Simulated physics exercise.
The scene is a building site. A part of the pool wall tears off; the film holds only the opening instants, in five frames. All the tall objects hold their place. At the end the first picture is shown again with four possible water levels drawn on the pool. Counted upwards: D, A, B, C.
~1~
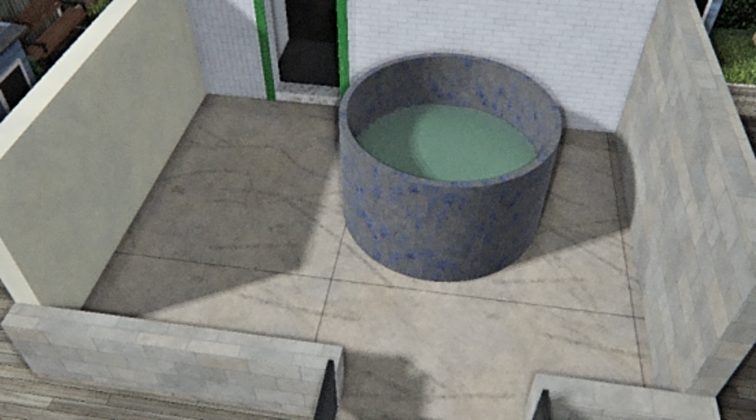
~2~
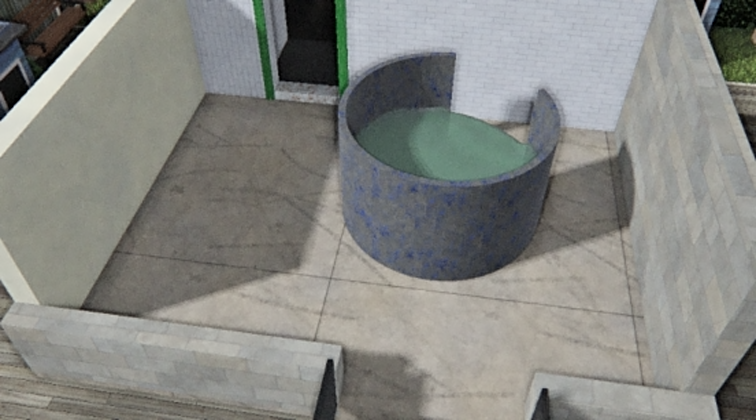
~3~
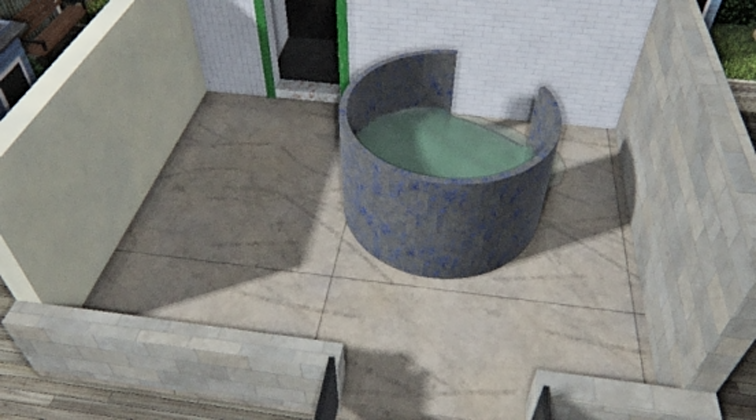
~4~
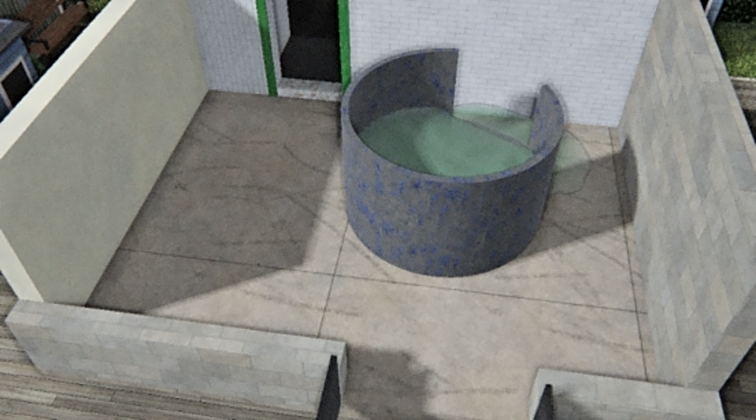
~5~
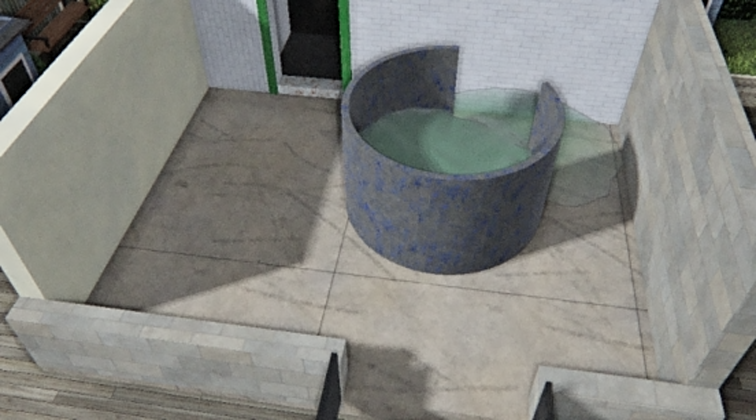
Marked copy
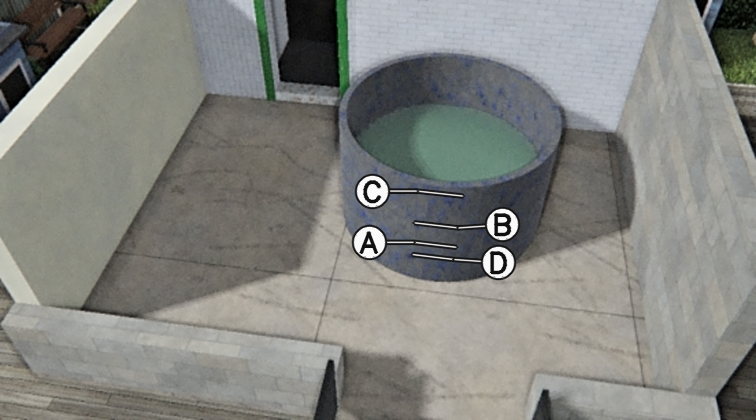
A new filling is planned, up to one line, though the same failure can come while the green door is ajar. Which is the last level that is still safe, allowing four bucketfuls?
Take B.
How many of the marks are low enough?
Three of them.
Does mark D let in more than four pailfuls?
No, that is safe.
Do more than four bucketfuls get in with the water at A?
No, not at all.
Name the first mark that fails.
C it is.
On the marked copy, A at (434, 244); B at (436, 225); C at (439, 193); D at (433, 257); from the bottom up D, A, B, C.
With A, nothing gets over.
With B, a splash gets over, under a bucket.
With C, about 9 bucketfuls get in.
With D, nothing gets over.
